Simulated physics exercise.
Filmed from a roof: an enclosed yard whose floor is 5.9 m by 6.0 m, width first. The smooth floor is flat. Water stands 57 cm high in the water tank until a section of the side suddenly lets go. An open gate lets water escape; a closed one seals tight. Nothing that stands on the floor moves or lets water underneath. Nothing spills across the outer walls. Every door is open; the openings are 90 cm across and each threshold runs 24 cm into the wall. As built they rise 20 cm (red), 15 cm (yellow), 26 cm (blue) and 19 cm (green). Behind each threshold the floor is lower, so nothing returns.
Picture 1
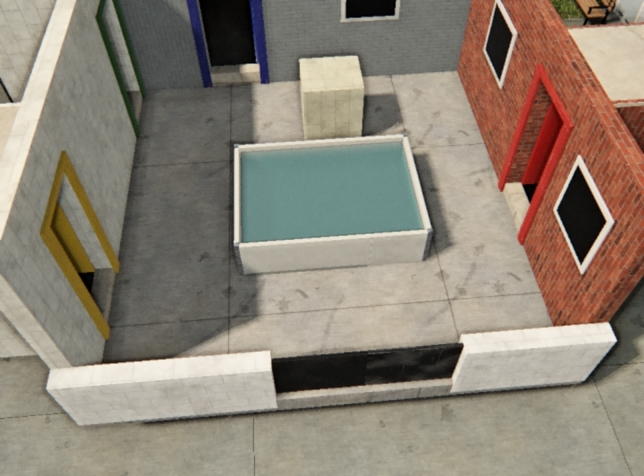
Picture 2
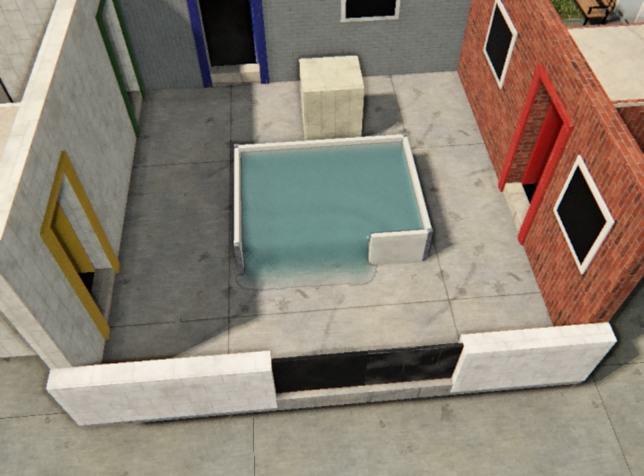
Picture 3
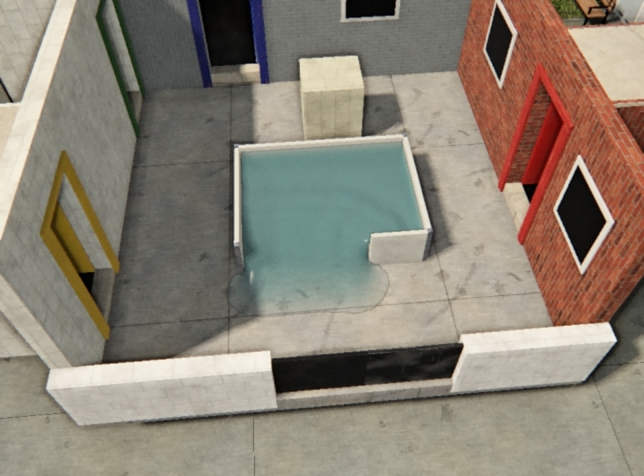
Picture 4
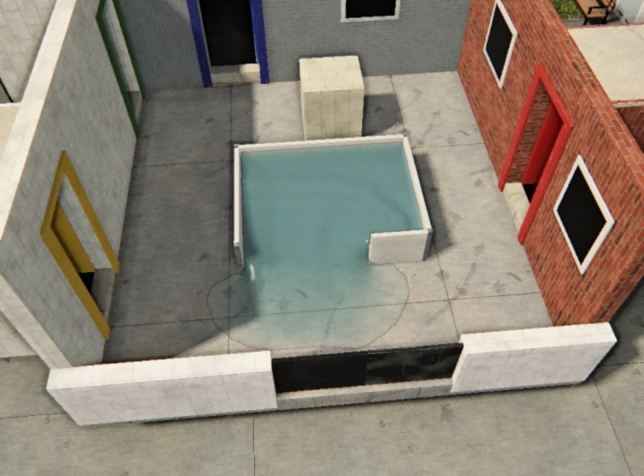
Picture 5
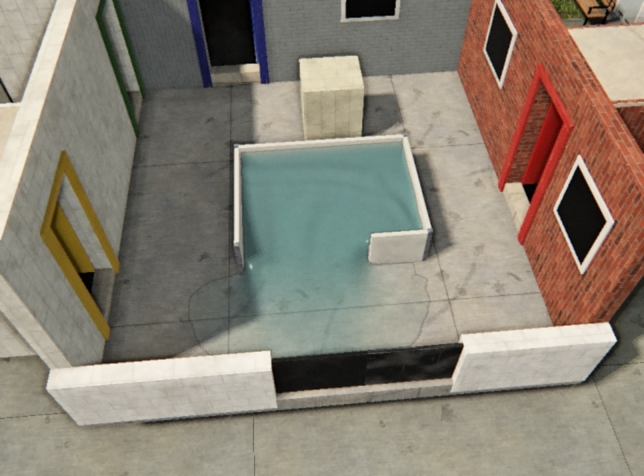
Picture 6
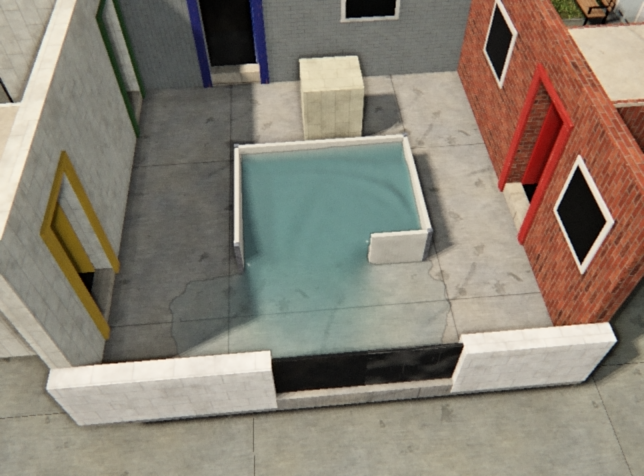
Water poured out of a wide gap in the front of the white-walled tank and spread across the grey yard floor toward the low front wall, fanning out left and right as it thinned.
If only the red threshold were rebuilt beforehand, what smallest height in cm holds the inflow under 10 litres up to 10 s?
Some 6.5 cm above the ground.
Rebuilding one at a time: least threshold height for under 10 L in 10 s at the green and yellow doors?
About 10.5 cm at green and 19 cm at yellow.
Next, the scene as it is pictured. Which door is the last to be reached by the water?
Last comes the blue one.
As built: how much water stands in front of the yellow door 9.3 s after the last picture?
Some 6.5 cm.
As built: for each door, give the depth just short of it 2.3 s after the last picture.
In cm: Red 8, yellow 21, blue 0, green 0.
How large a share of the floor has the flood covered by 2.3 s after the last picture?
About 50 per cent.
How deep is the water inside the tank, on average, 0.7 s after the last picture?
About 36 cm.
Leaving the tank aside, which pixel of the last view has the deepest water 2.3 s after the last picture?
At about (113, 395).
Then, 0.7 s after the last picture water covers 20 % of the floor, deepest (43 cm) near (288, 380); it has not reached the red door.
Then, 2.3 s after the last picture water covers 50 % of the floor, deepest (36 cm) near (113, 395); 8 cm at the red door, 0 litres in over its 20 cm threshold.
Then, 9.3 s after the last picture water covers 95 % of the floor, deepest (16 cm) near (384, 158); 5 cm at the red door, 0 litres in over its 20 cm threshold.
At the red door as built, the water peaked near 10 cm, 2.7 s after the last picture.
With a threshold of 5.5 cm, 16 litres would have come in within the 10 s; with 7 cm, 7 litres. So under 10 litres takes about 6.5 cm.
